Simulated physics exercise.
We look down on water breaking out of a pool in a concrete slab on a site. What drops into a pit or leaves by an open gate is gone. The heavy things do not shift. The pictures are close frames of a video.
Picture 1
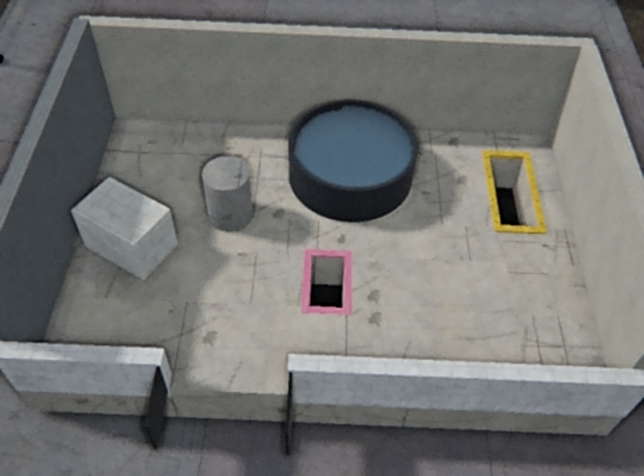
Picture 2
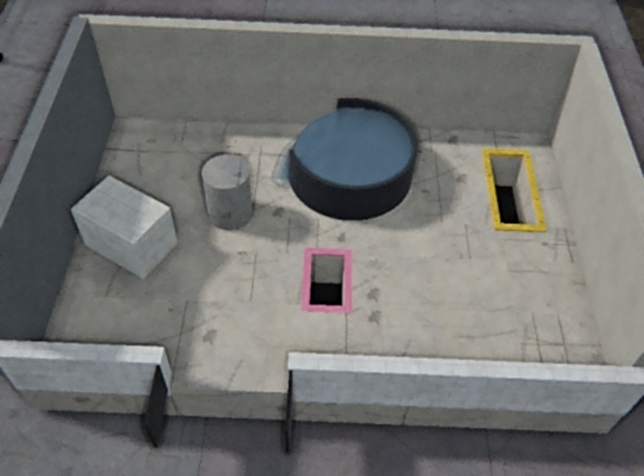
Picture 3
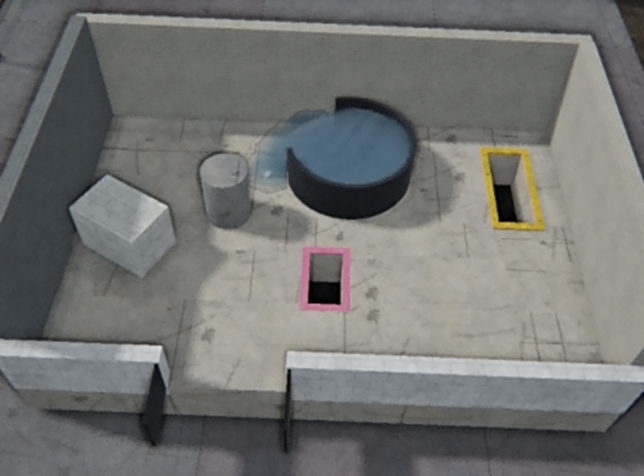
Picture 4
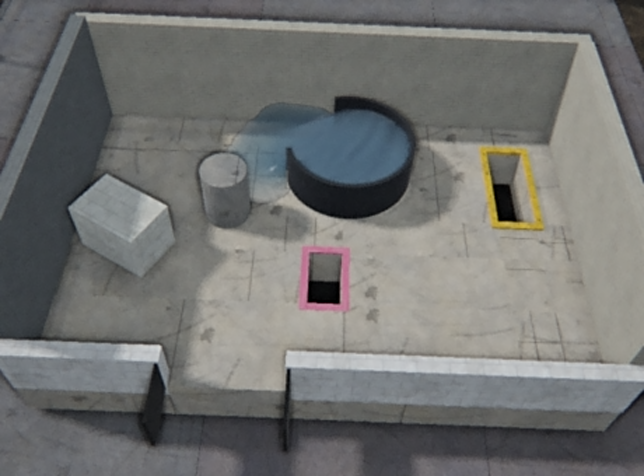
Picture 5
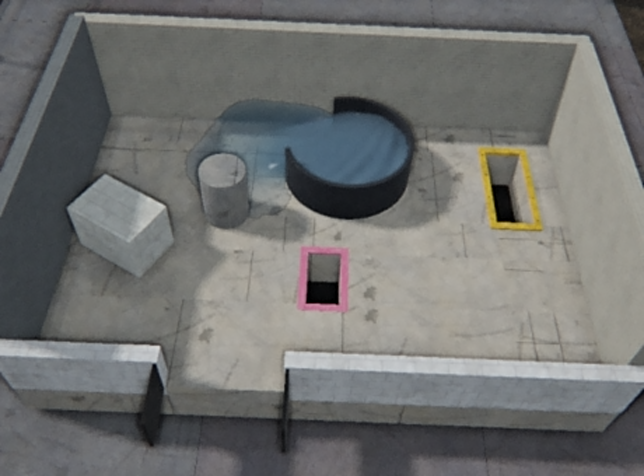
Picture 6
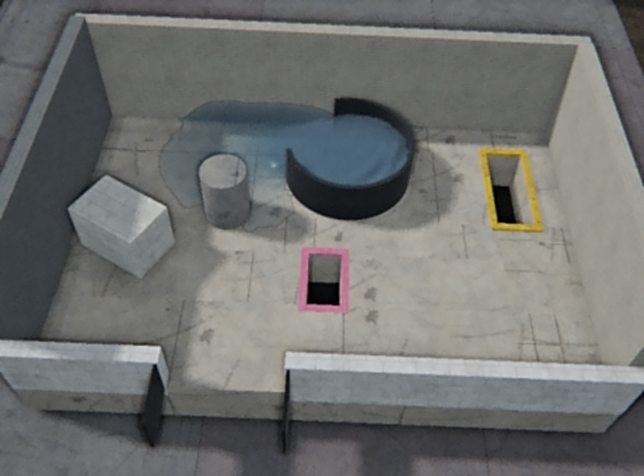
Water pouring through a gap in a round dark tank, spreading left across a walled concrete slab and around a short cylinder.
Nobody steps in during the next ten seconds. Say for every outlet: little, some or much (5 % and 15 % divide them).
In the end: The gate takes from 5 to 15 %; the pink pit takes from 5 to 15 %; the yellow pit takes under 5 %.
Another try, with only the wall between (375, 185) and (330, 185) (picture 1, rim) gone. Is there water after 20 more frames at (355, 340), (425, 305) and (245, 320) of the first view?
In turn: Wet, flooded, flooded.
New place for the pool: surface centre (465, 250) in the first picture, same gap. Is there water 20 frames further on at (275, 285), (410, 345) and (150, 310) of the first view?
As listed: Not flooded, clear, wet.
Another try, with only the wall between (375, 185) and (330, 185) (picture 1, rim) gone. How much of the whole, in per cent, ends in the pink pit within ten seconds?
Parts in a hundred: Pink 35.
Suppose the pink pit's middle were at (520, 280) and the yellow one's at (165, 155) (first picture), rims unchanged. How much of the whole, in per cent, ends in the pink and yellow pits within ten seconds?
Parts in a hundred: Pink 0, yellow 70.
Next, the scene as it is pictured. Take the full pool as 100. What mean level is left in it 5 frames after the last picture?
Roughly 52 per cent.
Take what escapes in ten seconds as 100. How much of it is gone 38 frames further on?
Some 25 per cent.
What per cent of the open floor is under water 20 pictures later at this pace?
Near 40 in a hundred.
A moment on, water covers 25 % of the floor; the gate 0 %, the pink pit 0 %, the yellow pit 0 %.
Next, water covers 25 % of the floor; the gate 0 %, the pink pit 0 %, the yellow pit 0 %.
Then, water covers 40 % of the floor; the gate 0 %, the pink pit 0 %, the yellow pit 0 %.
Later, water covers 65 % of the floor; the gate 1 %, the pink pit 3 %, the yellow pit 0 %.
In the end, water covers 95 % of the floor; the gate 8 %, the pink pit 8 %, the yellow pit 0 %.
